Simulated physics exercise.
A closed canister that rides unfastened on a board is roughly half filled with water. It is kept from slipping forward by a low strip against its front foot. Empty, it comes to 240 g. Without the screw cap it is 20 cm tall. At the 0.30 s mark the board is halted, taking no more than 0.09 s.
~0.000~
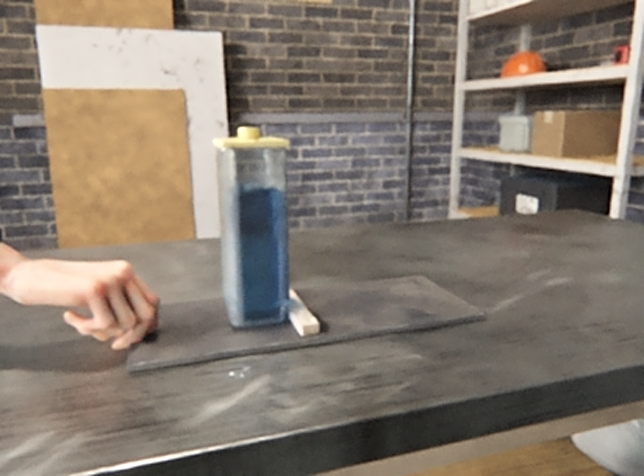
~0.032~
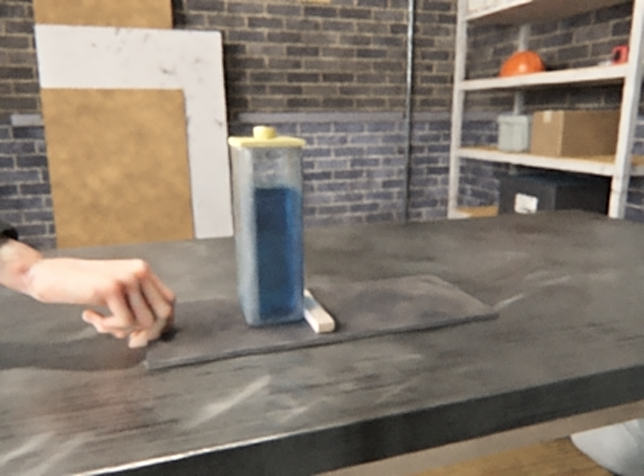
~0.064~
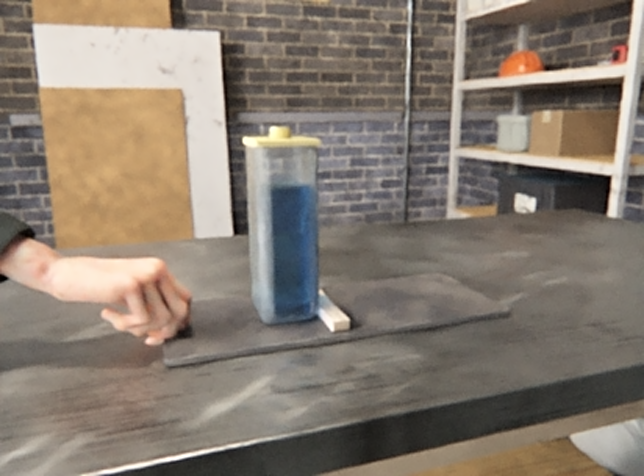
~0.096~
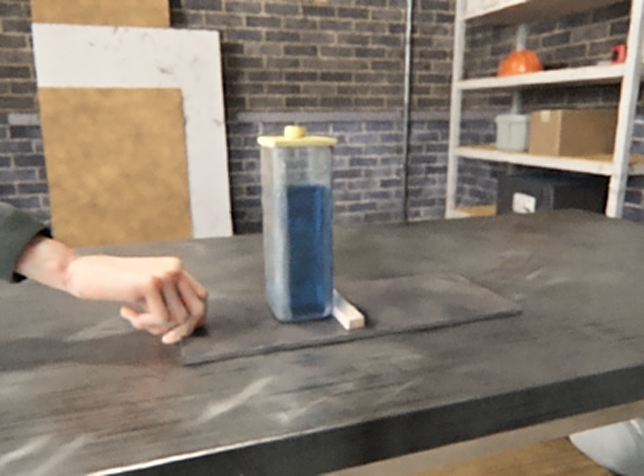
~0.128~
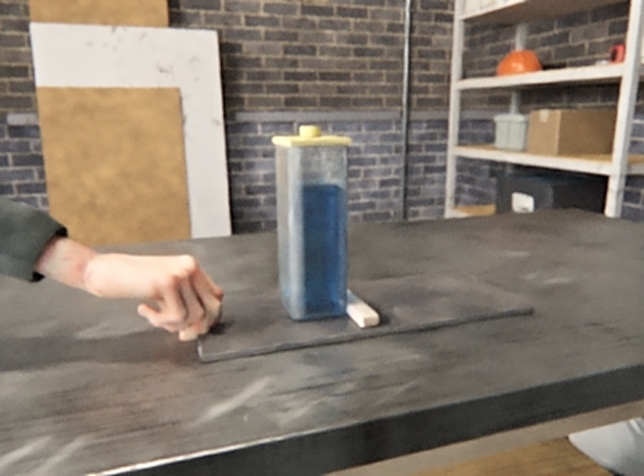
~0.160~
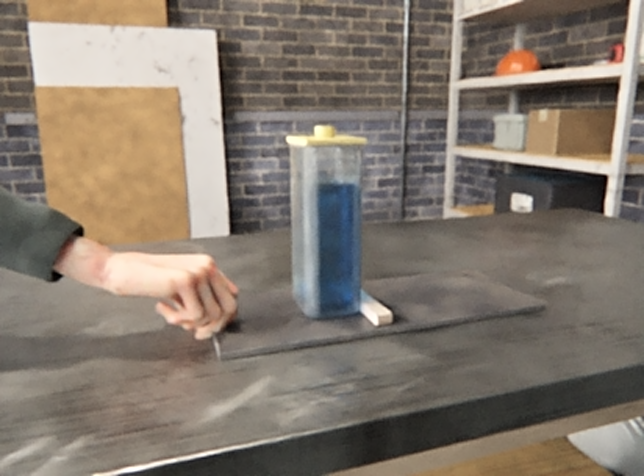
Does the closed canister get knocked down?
No - I expect it won't tip.
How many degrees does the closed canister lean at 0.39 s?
I'd say it sits near 6 degrees off vertical.
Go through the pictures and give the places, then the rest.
It has moved 0.0 cm; in the closed canister the surface runs from (223, 189) to (278, 186), rim (279, 148), in the first frame.
It has moved 1.7 cm; in the closed canister the surface runs from (239, 188) to (292, 185), in the second frame.
It has moved 3.5 cm; in the closed canister the surface runs from (254, 186) to (307, 184), in the third frame.
It has moved 5.2 cm; in the closed canister the surface runs from (269, 186) to (321, 184), in the fourth frame.
It has moved 6.9 cm; in the closed canister the surface runs from (284, 186) to (335, 183), in the fifth frame.
It has moved 8.6 cm; in the closed canister the surface runs from (298, 185) to (348, 182), in the sixth frame.
Then, 0.39 s in, the board moves at 0.00 m/s; the closed canister leans 5°.
Then, 0.51 s in, the closed canister leans 12°.
Then, 0.67 s in, the closed canister stands where it began.
Then, 0.89 s in, the closed canister stands where it began.
Finally, the closed canister stands where it began.
